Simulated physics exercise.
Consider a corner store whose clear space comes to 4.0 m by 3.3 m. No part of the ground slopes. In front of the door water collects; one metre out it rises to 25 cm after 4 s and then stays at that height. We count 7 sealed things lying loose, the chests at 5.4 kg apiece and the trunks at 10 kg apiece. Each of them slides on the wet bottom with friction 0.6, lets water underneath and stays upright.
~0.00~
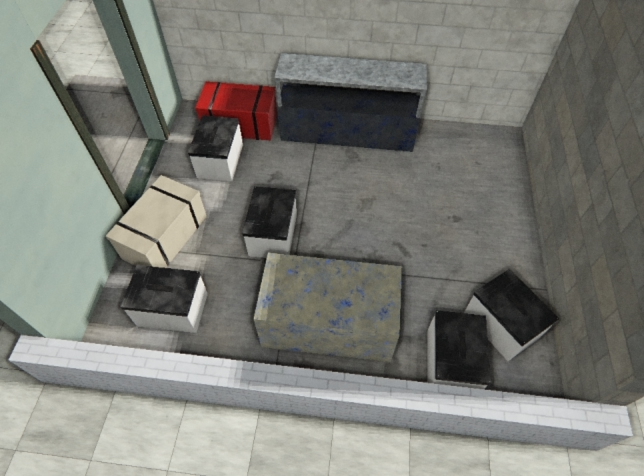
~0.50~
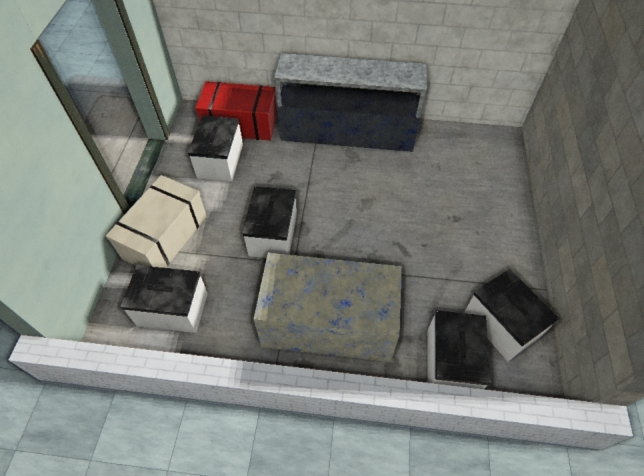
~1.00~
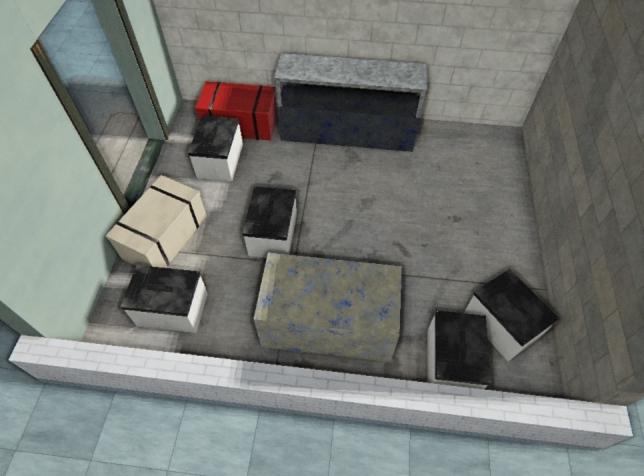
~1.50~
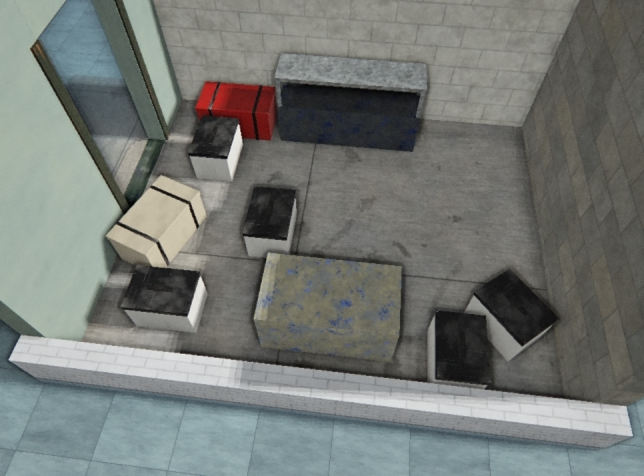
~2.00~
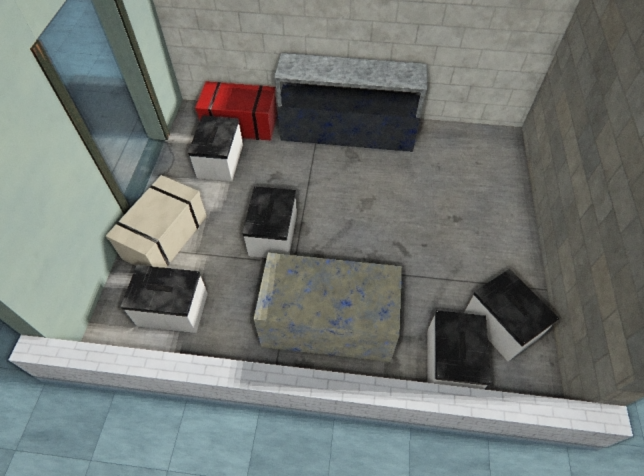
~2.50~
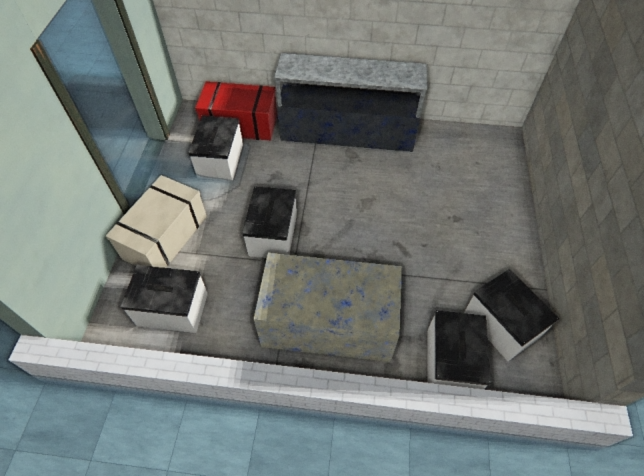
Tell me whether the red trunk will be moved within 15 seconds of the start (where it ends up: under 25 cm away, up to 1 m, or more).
Watch - it'll head off a good distance.
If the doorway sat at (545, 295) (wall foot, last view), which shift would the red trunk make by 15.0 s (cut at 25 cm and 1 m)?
By then the red trunk has hardly changed position.
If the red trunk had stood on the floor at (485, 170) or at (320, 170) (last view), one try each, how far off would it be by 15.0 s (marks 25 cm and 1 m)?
Respectively, it shifts somewhat and ends up distant.
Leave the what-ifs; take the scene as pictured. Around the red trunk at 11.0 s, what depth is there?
About 9 cm.
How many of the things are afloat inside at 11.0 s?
By my count, 7.
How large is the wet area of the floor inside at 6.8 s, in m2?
Wet area: Approx. 12.0 m2.
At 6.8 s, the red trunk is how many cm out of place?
Displacement near 40 cm.
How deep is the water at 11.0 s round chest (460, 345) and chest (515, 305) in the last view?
17 and 17 cm.
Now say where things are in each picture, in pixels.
In the first picture, the red trunk at (236, 97) rests on the ground; 0.0 m2 under water; 0 of 7 have shifted.
In the second picture, the red trunk at (236, 97), on the bottom; water covers 0.0 m2; 0 of 7 have shifted.
In the third picture, the red trunk at (236, 97) rests on the ground; water covers 0.0 m2; 0 of 7 have shifted.
In the fourth picture, the red trunk at (236, 97), on the bottom; water covers 0.0 m2; 0 of 7 have shifted.
In the fifth picture, the red trunk at (236, 97) rests on the ground; 0.1 m2 under water; 0 of 7 have shifted.
In the sixth picture, the red trunk at (236, 97), on the bottom; 0.6 m2 under water; 0 of 7 have shifted.
After 3.5 s the red trunk is near (237, 95), 0.0 m from its start, aground; 0 afloat.
After 6.8 s the red trunk is near (202, 93), 0.4 m from its start, afloat; 4 afloat.
After 11.0 s the red trunk is near (260, 119), 0.5 m from its start, afloat; 7 afloat.
After 15.0 s the red trunk is near (406, 220), 2.5 m from its start, afloat; 7 afloat.
